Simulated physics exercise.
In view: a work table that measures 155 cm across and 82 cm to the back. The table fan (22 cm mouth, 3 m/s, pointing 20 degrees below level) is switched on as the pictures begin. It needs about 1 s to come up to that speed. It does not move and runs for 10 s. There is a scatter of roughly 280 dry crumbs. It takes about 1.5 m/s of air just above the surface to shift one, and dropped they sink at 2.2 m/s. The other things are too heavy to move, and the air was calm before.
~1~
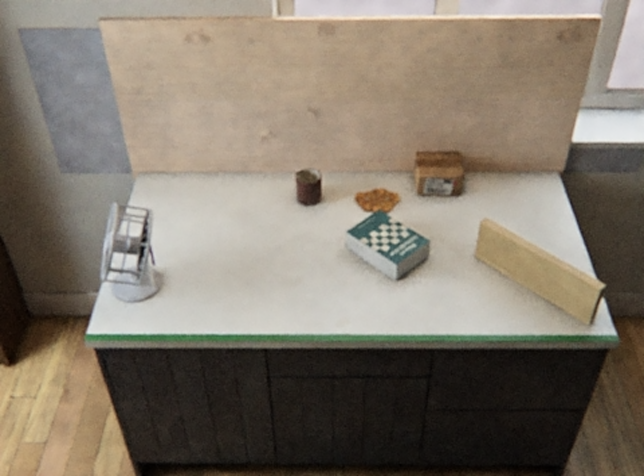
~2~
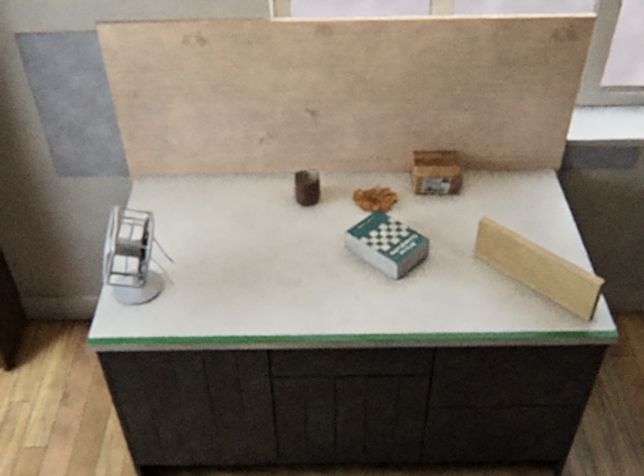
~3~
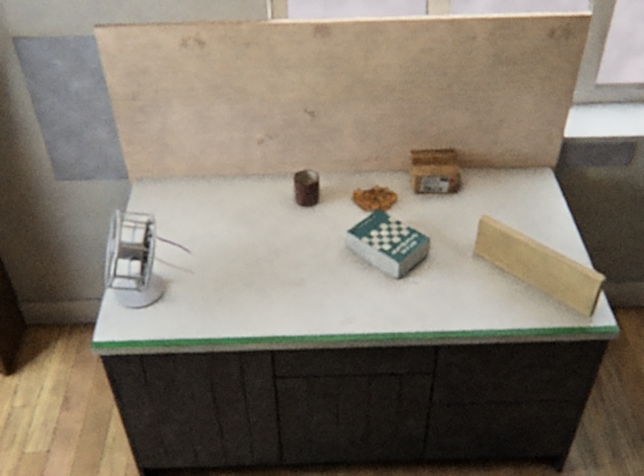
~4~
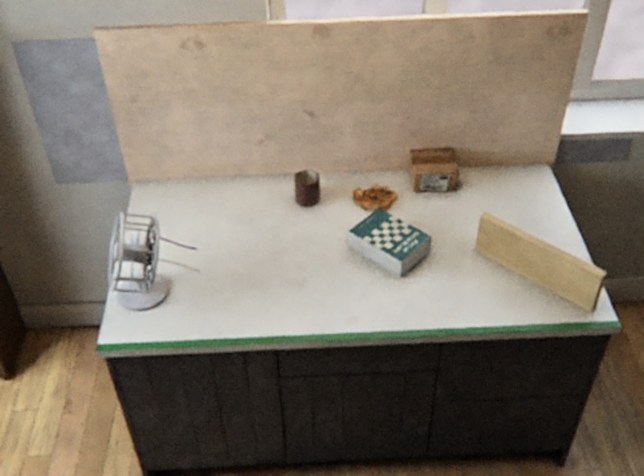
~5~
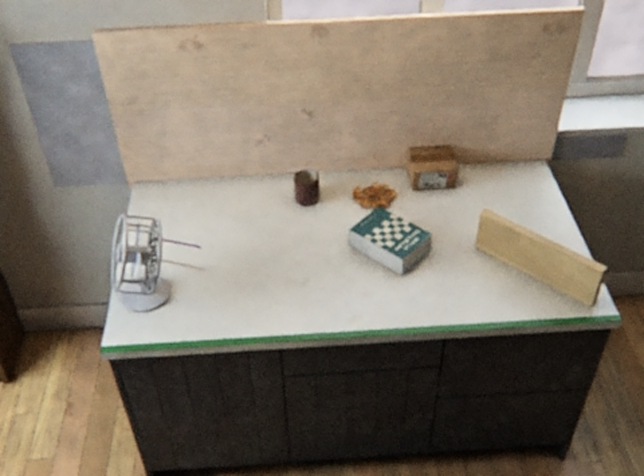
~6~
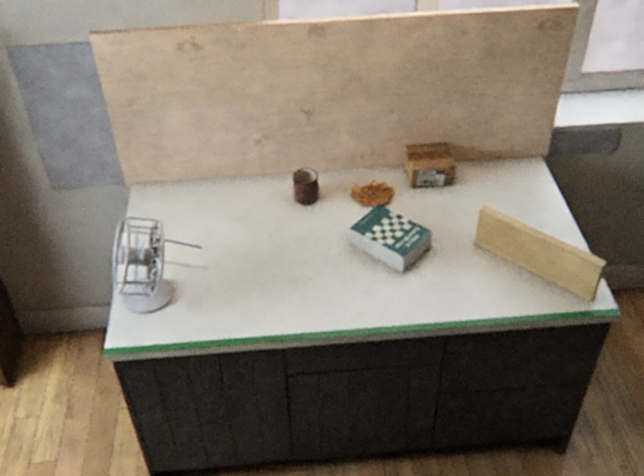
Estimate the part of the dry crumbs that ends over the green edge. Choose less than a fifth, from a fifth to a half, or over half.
The share over the green edge is less than a fifth.
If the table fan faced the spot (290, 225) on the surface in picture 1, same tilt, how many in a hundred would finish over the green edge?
In that case some 0 per cent.
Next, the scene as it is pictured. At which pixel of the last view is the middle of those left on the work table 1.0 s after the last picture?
Near (401, 169).
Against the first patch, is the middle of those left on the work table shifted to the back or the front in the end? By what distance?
To the back, by about 15 cm.
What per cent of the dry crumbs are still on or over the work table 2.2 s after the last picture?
About 80 %.
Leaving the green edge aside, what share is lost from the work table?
About 15 %.
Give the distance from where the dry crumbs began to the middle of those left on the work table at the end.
Roughly 15 cm.
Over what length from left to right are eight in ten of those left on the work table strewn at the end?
About 30 cm.
Then, 1.0 s after the last picture, 79 % are on the move or not yet settled, 0 % are over the green edge; the middle of those still in play is near (401, 169).
Then, 2.2 s after the last picture, 52 % are on the move or not yet settled, 0 % are over the green edge; the middle of those still in play is near (394, 166).
Then, 4.6 s after the last picture, 42 % are on the move or not yet settled, 0 % are over the green edge; the middle of those still in play is near (390, 164).
Then, 9.1 s after the last picture, at the end, 0 % are over the green edge; the middle of those still in play is near (382, 167).
